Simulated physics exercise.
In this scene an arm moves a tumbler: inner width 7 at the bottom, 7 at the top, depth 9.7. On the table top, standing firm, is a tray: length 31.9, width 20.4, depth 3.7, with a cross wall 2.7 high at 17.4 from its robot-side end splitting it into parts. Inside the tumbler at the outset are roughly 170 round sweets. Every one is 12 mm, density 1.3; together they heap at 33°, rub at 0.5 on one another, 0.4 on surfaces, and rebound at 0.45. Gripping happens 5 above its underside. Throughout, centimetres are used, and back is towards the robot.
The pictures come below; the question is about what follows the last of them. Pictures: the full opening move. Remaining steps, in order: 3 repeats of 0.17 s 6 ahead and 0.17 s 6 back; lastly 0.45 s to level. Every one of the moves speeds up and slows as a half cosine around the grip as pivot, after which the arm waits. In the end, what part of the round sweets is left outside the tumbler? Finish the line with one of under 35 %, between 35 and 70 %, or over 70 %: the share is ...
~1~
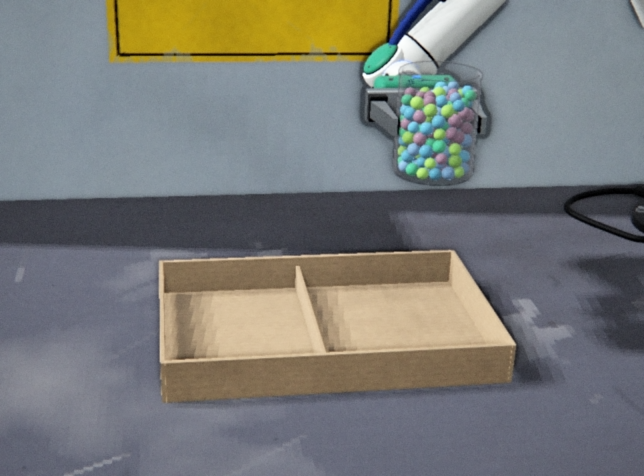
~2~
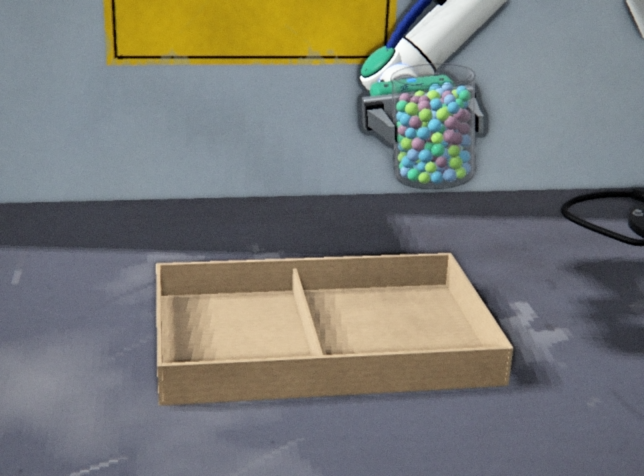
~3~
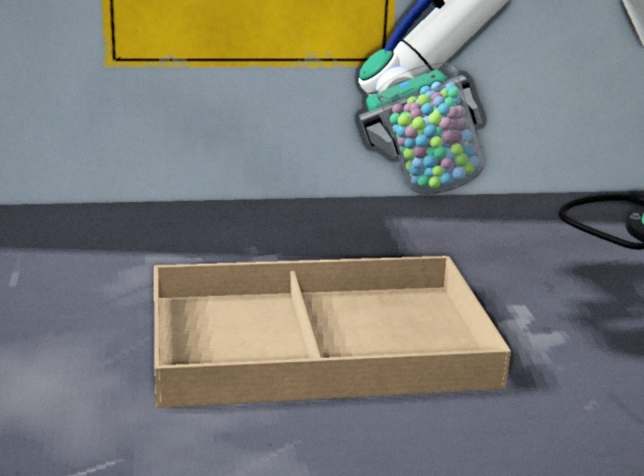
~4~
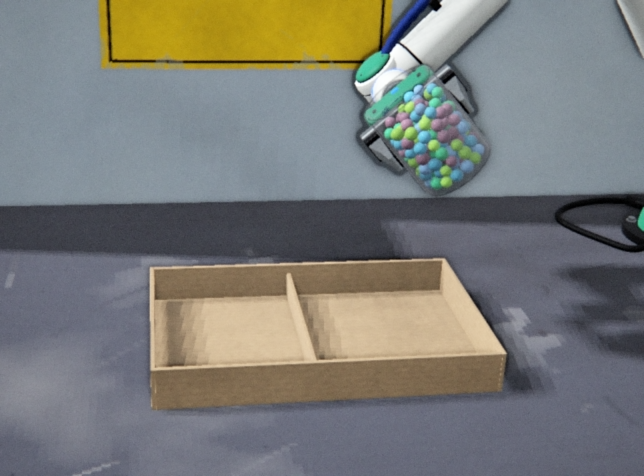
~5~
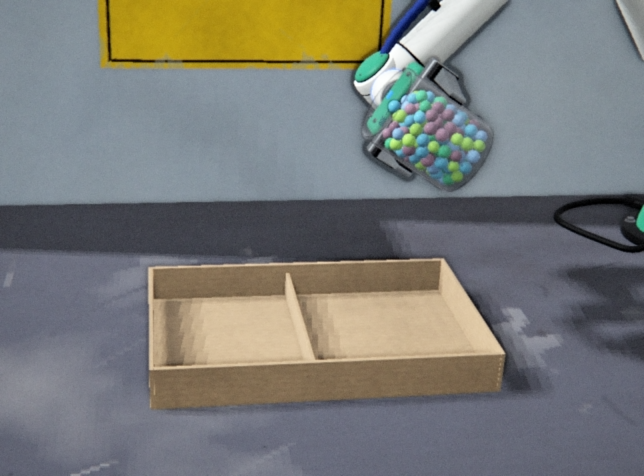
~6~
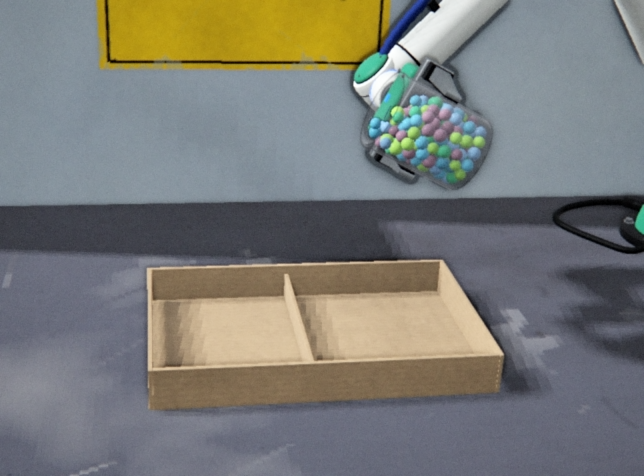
The share is under 35 %.
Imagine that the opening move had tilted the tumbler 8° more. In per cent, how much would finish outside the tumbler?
Near 45 %.
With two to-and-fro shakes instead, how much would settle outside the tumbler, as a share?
It would come to about 20 %.
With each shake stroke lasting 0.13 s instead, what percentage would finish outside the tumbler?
Estimate: Close to 45 percent.
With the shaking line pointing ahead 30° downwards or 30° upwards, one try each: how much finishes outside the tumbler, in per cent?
I'd say close to 10 percent for the first and close to 40 percent for the second.
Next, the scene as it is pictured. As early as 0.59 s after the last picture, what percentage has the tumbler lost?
Near 10 per cent so far.
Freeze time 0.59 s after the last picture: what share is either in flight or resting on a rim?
Around 2 per cent of the load.
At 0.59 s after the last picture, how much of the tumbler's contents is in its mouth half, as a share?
50 per cent.
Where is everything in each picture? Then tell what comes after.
The tumbler middle at (436, 124), level; upper third of the load around (439, 105), from x 405 to 470, top at y 85; 170 in the tumbler, in the first picture.
The tumbler middle at (434, 127), tilted 6° forward; upper third of the load around (436, 108), from x 400 to 465, top at y 90, in the second picture.
The tumbler middle at (432, 130), tilted 22° forward; upper third of the load around (436, 112), from x 395 to 475, top at y 90, in the third picture.
The tumbler middle at (429, 132), tilted 41° forward; upper third of the load around (430, 116), from x 390 to 480, top at y 90, in the fourth picture.
The tumbler middle at (429, 132), tilted 57° forward; upper third of the load around (428, 116), from x 390 to 480, top at y 95, in the fifth picture.
The tumbler middle at (428, 133), tilted 63° forward; upper third of the load around (432, 118), from x 375 to 480, top at y 100; 170 in the tumbler, in the sixth picture.
Then, 0.59 s on, tilted 63° forward, highest piece 24 above the table; 149 in the tumbler, 10 in the far-side part, 7 in the robot-side part, 4 in flight or on a rim.
Then, 1.18 s on, tilted 46° forward, highest piece 24 above the table; 128 in the tumbler, 22 in the robot-side part, 19 in the far-side part, 1 on the table or floor.
Then, 1.67 s on, level, highest piece 26 above the table; 128 in the tumbler, 22 in the robot-side part, 19 in the far-side part, 1 on the table or floor.
Then, 2.72 s on, level, highest piece 26 above the table; 128 in the tumbler, 22 in the robot-side part, 19 in the far-side part, 1 on the table or floor.
In the end, 128 in the tumbler, 22 in the robot-side part, 19 in the far-side part, 1 on the table or floor. That is 25 % outside the tumbler.
